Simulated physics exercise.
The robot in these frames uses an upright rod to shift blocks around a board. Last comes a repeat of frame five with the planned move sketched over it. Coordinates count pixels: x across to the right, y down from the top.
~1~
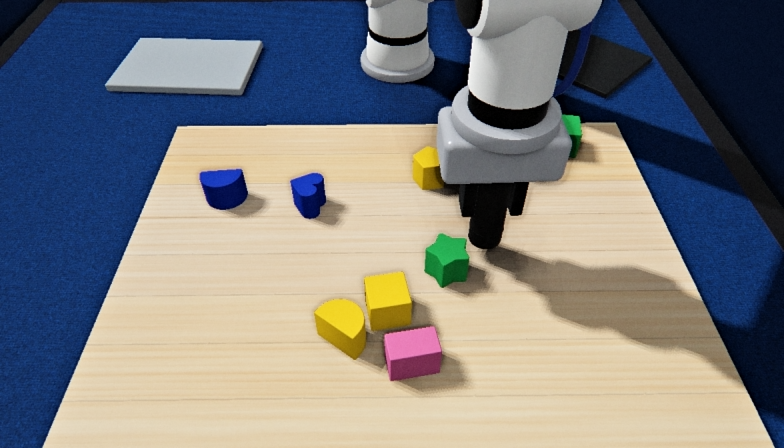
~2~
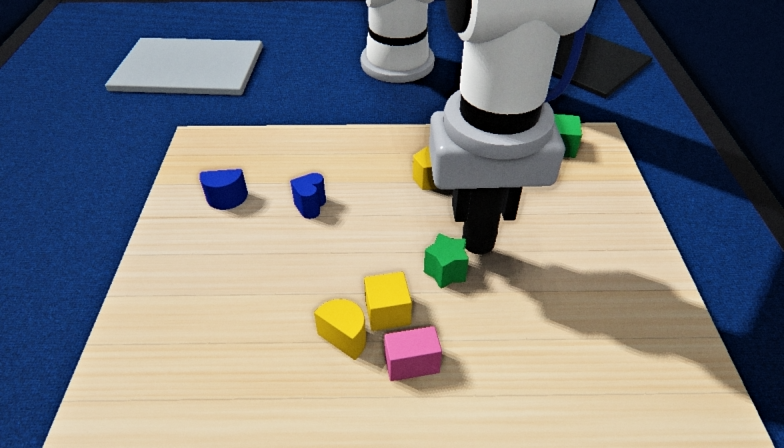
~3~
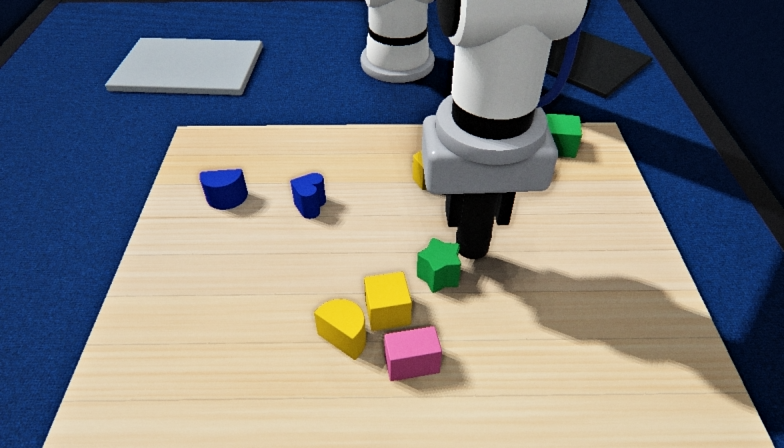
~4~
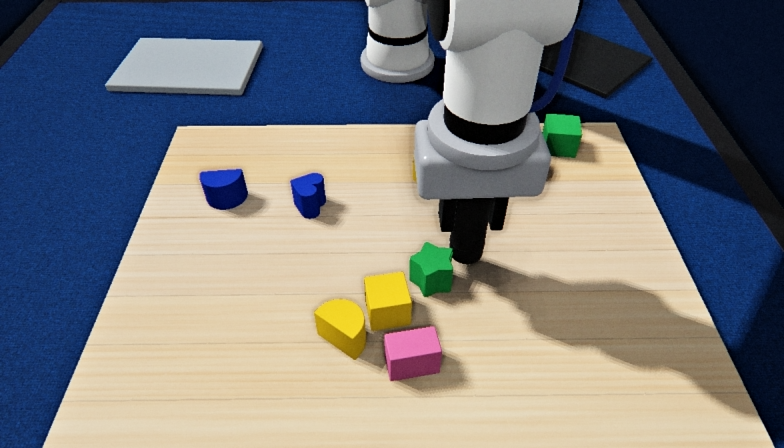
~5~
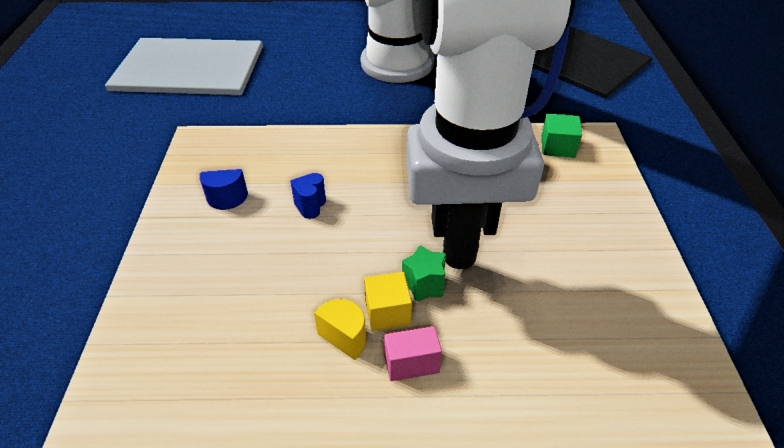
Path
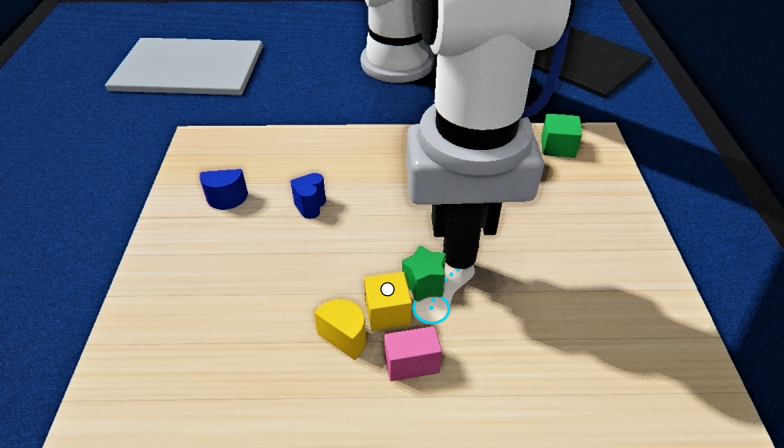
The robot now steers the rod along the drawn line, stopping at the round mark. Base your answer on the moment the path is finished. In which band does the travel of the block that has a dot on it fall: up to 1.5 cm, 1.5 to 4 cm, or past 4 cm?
Overall it shifts between 1.5 and 4 cm.
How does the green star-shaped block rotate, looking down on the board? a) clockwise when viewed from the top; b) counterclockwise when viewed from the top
Option a.
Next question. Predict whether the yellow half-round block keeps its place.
That one moves away.
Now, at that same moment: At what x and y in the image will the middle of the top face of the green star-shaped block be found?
I predict (394, 282).
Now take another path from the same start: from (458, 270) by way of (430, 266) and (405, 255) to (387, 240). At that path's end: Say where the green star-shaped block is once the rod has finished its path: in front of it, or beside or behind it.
When the path is over, you would find the green star-shaped block off to the side or behind the rod.
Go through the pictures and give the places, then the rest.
The first frame shows lower end of the rod (484, 239), tops of blocks, yellow half-round block (343, 315), yellow square block (388, 289), pink oblong (413, 343), green star-shaped block (449, 248).
The second frame shows rod (478, 243), blocks as before.
The third frame shows rod (472, 248), green star-shaped block (441, 253).
The fourth frame shows rod (466, 253), green star-shaped block (434, 258).
The fifth frame shows rod (459, 258), yellow half-round block (343, 315), yellow square block (388, 289), pink oblong (413, 343), green star-shaped block (426, 262).
The drawn path runs from (458, 270) over (445, 280) and (435, 293) to (431, 308); the dot is on the yellow square block.
The first path, step by step. Halfway along, rod (440, 274); yellow half-round block (335, 320), turned 20° clockwise; yellow square block (369, 299), turned 20° anticlockwise; green star-shaped block (402, 275), turned 15° clockwise.
At the end, rod (432, 296); yellow half-round block (327, 326), turned 20° clockwise; yellow square block (356, 300), turned 35° anticlockwise; pink oblong not moved; green star-shaped block (394, 282), turned 60° clockwise.
